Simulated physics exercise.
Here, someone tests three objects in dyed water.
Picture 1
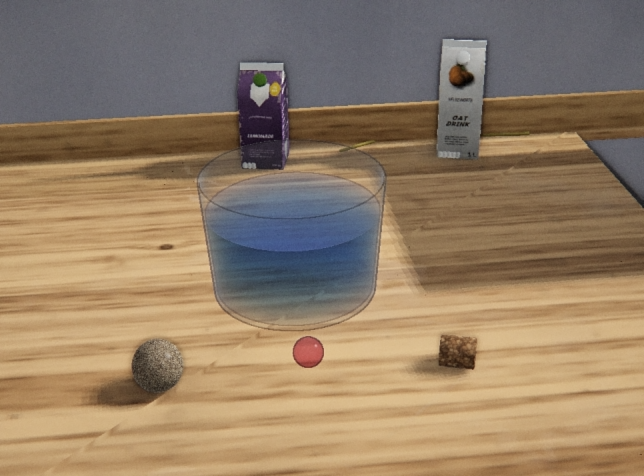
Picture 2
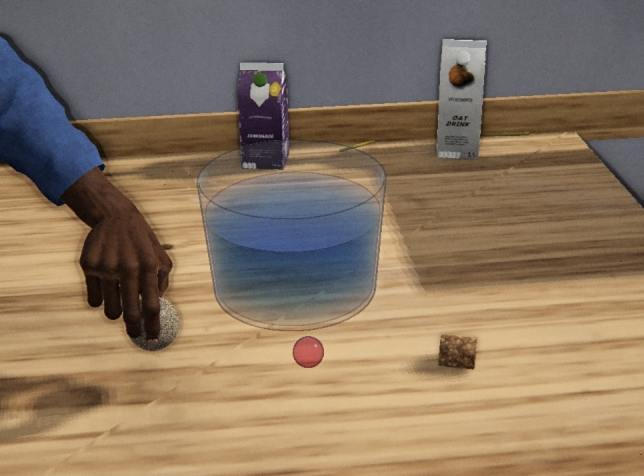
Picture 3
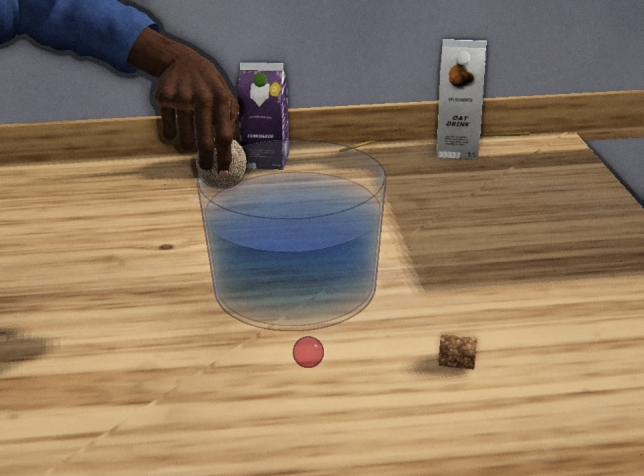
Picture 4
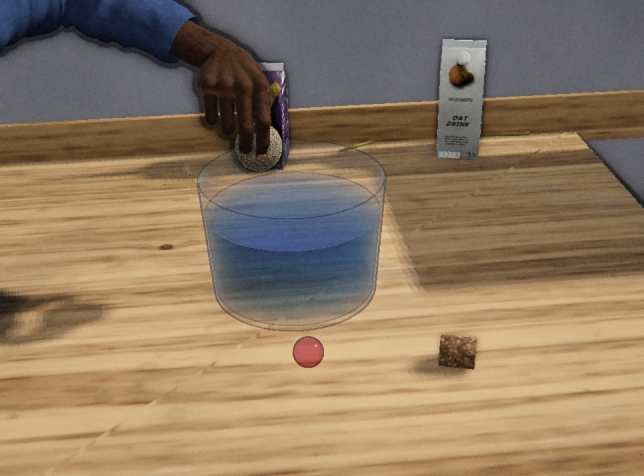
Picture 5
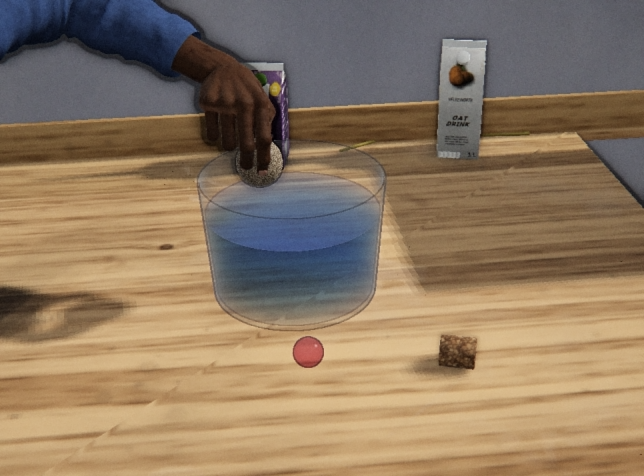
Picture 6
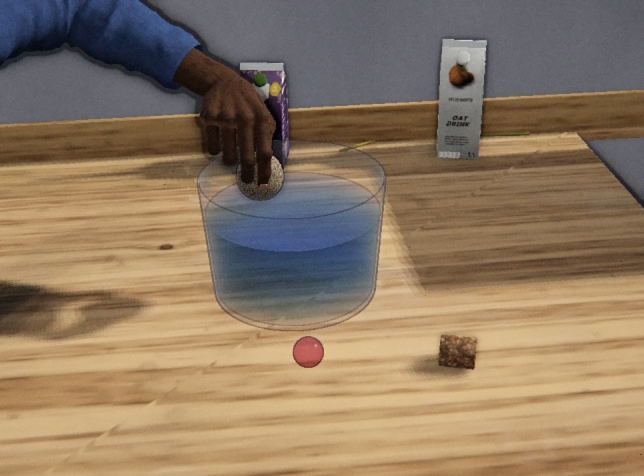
A hand picking up a grey stone ball beside a clear basin of blue water, lifting it over the rim and lowering it.
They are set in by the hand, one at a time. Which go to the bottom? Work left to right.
Here the left one falls to the base, the middle one falls to the base, and the right one holds at the top.
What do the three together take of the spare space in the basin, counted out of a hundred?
I'd put it near 8 per cent.
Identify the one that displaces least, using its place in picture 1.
Result: The right-hand body.
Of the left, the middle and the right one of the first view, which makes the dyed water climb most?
That is the leftmost piece.
A moment on, the stone drops to the bottom.
Further on, the glass marble drops to the bottom.
When it is over, the cork stays afloat; afloat, cork.
